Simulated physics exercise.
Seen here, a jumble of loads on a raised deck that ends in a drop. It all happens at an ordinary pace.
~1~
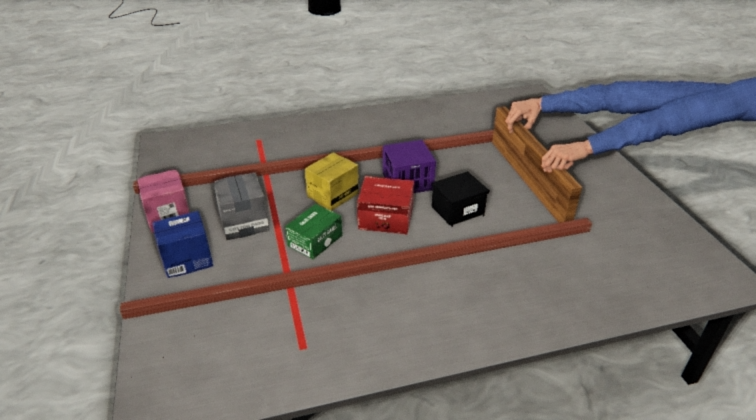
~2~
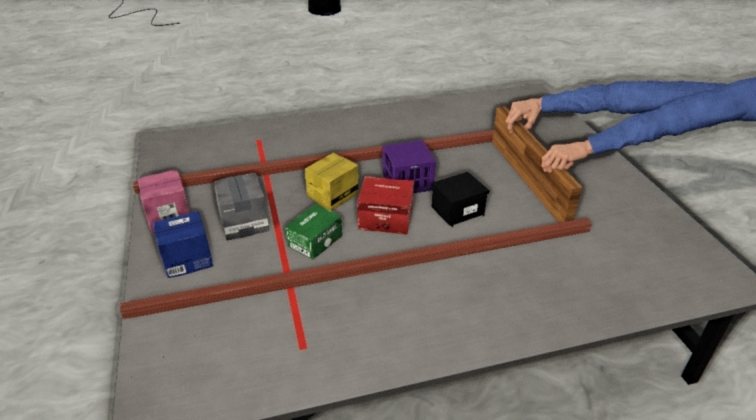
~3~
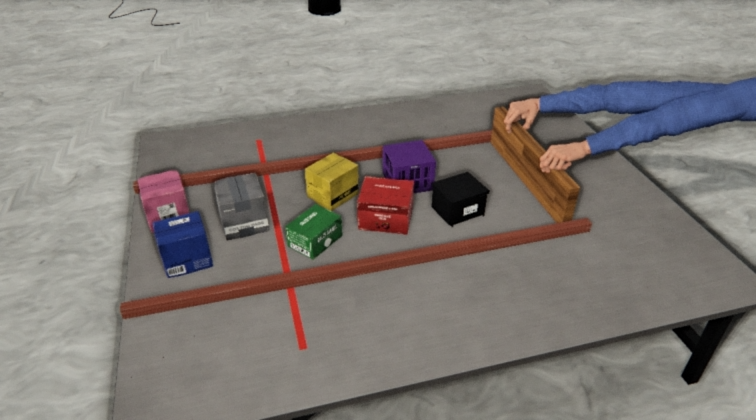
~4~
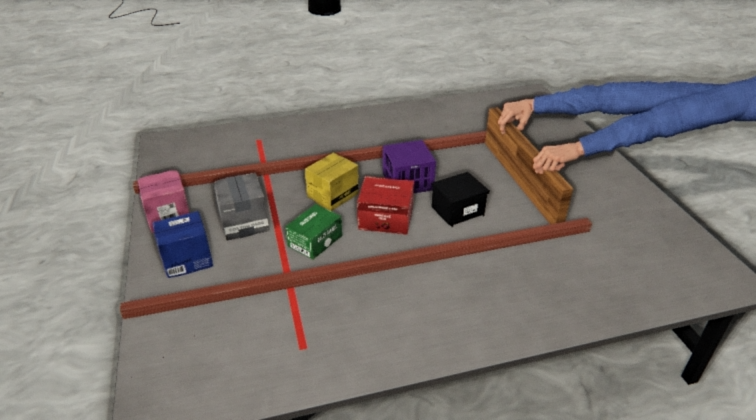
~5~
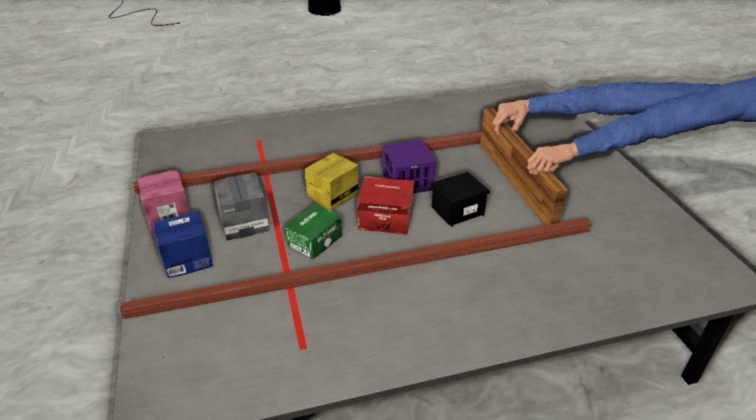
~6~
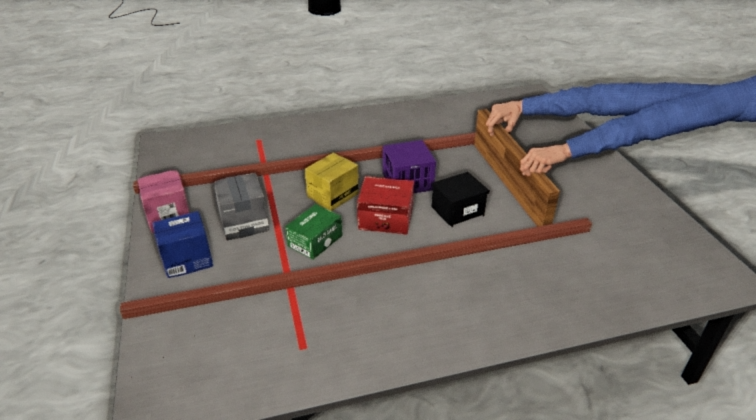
On a gray tabletop, eight colorful boxes sit between two reddish rails, with a red line crossing near the grey one. At the right, two blue-sleeved hands grip a wooden plank, first holding it nearly still, then sliding it slightly left toward the boxes, which stay in place.
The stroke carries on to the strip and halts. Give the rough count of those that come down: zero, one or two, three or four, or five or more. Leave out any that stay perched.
As it turns out, the number that fall off is one or two.
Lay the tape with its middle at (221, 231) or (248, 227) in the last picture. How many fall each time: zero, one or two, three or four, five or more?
The falls would be three to four; three or four.
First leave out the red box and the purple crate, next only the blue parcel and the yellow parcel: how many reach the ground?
It would be 0 and 0.
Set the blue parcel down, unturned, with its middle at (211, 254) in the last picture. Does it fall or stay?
It is lost.
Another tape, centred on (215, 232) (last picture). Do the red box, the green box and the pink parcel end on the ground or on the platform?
The red box remains up; the green box falls; the pink parcel goes over.
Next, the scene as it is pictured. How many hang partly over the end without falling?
The number is 0.
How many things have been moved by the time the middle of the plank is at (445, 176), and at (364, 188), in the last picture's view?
The counts are 2 and 5.
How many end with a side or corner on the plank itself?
It touches 2.
A little later, none off yet; pink parcel at rest near (165, 201); blue parcel at rest near (183, 245); grey box at rest near (241, 206).
When it is over, the number that fall off is one or two; down, blue parcel and pink parcel.
